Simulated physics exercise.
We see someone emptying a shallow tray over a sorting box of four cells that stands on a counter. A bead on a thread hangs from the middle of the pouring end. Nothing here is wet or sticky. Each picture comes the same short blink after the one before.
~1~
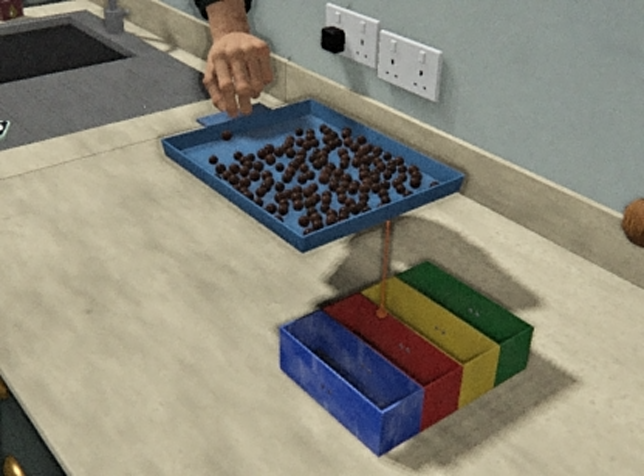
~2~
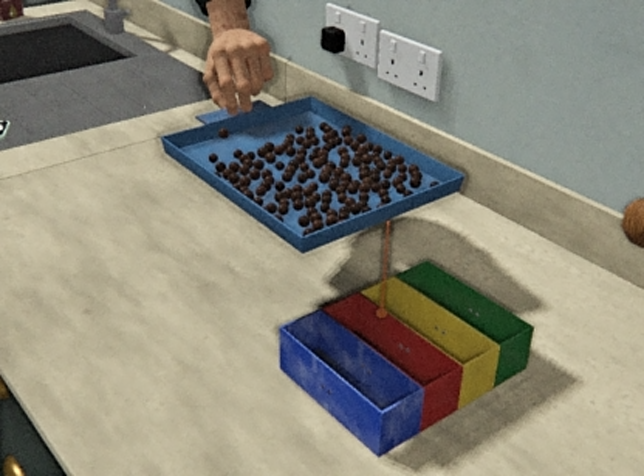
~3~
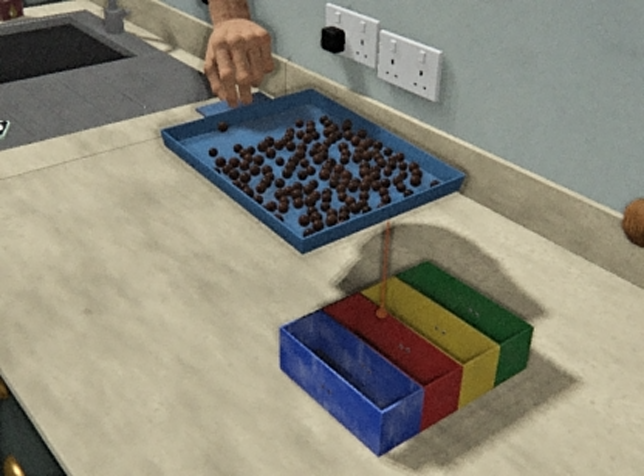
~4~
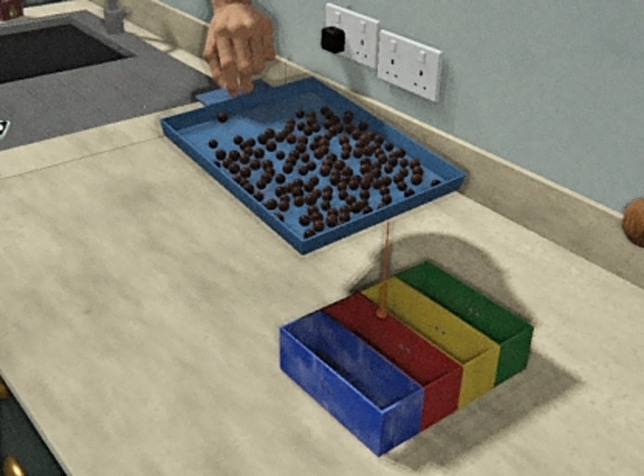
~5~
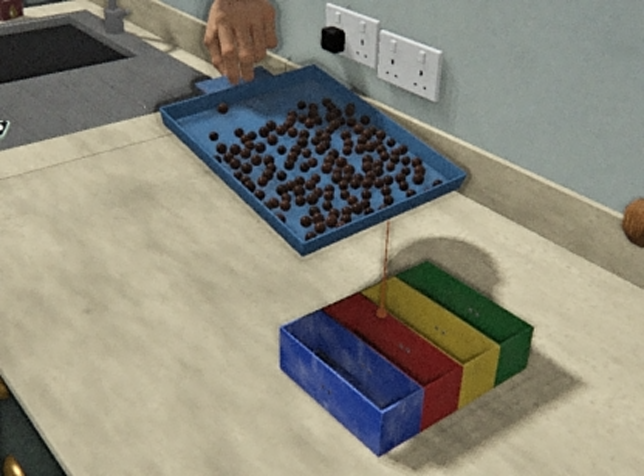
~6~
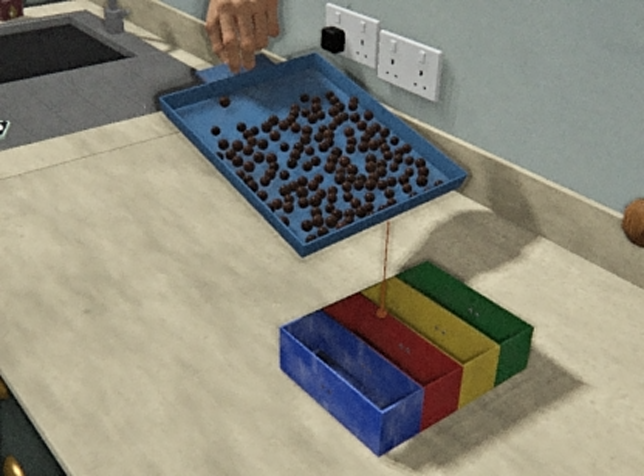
Kitchen counter, a hand slowly raising the far end of a blue tray of brown balls above a four-coloured sorting box.
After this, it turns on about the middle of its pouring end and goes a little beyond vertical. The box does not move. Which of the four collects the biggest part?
It favours the blue compartment.
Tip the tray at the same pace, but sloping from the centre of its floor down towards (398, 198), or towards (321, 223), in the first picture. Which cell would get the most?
In turn: The green cell; the cell in blue.
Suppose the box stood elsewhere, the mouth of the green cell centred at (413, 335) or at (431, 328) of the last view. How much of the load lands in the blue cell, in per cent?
About 10 and 30 per cent.
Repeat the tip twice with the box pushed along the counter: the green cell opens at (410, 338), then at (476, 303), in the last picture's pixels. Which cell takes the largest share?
First the cell in red, then the blue one.
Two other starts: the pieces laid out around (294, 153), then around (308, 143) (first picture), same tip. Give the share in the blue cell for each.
Near 30 % and 30 %.
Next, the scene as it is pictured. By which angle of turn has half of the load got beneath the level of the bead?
At about 90°.
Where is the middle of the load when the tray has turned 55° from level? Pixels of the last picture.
Close to (358, 178).
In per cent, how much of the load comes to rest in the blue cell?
Close to 30 per cent.
Soon, tray tipped steeply; all on the tray.
A while on, tray tipped right over; about a quarter on the tray; about a quarter in the blue cell; a small part in the red cell; a small part in the yellow cell; about half falling or outside the box.
Towards the end, tray tipped past a quarter turn; about a third in the blue cell; a small part in the red cell; a small part in the yellow cell; a stray few in the green cell; about half falling or outside the box.
Finally, tray tipped past a quarter turn; about a third in the blue cell; a small part in the red cell; a small part in the yellow cell; a stray few in the green cell; about half outside the box.
